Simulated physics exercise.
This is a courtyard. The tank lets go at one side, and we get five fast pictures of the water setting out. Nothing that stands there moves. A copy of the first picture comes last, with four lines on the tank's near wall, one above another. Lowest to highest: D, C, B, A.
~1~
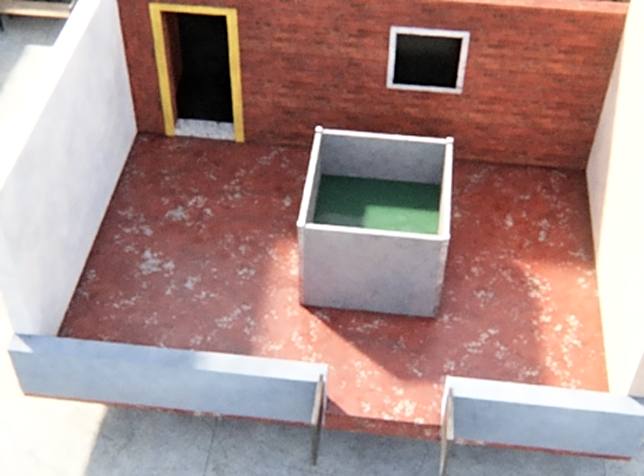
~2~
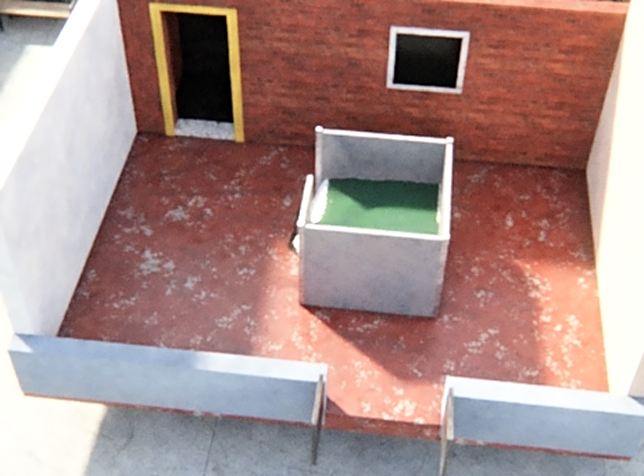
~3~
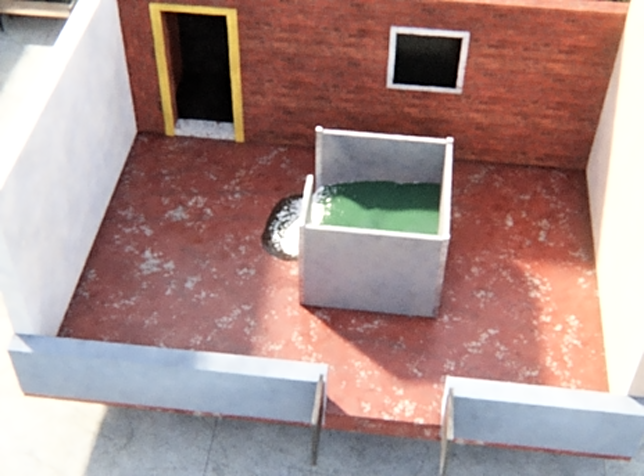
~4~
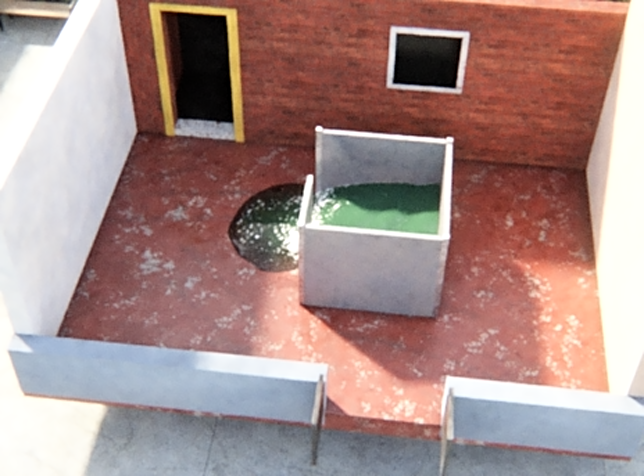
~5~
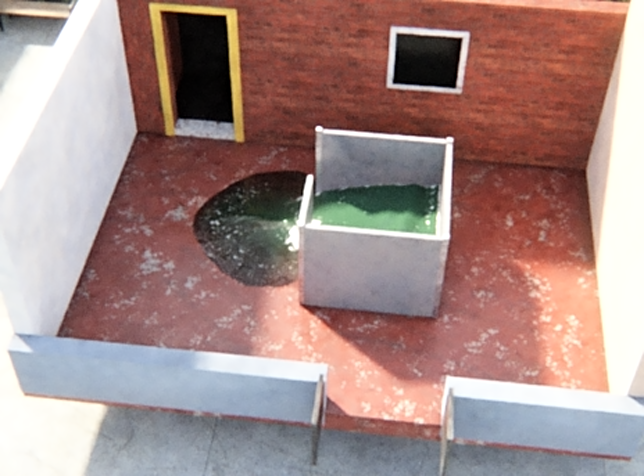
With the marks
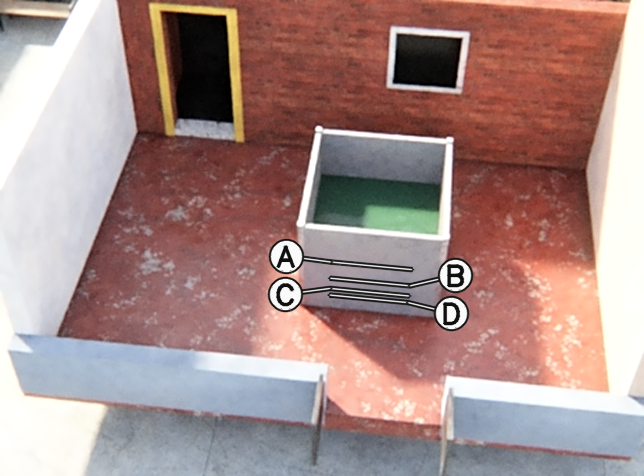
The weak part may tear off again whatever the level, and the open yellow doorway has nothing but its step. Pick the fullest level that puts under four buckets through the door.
Mark B.
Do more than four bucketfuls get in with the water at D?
No, that is safe.
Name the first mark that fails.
It is A.
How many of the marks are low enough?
Three of the four.
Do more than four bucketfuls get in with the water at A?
Yes, that goes wrong.
On the marked copy, A at (371, 265); B at (370, 282); C at (369, 292); D at (368, 298); from the bottom up D, C, B, A.
If A is chosen, about 10 bucketfuls get in.
If B is chosen, a bucket or two gets in.
If C is chosen, a splash gets over, under a bucket.
If D is chosen, nothing gets over.
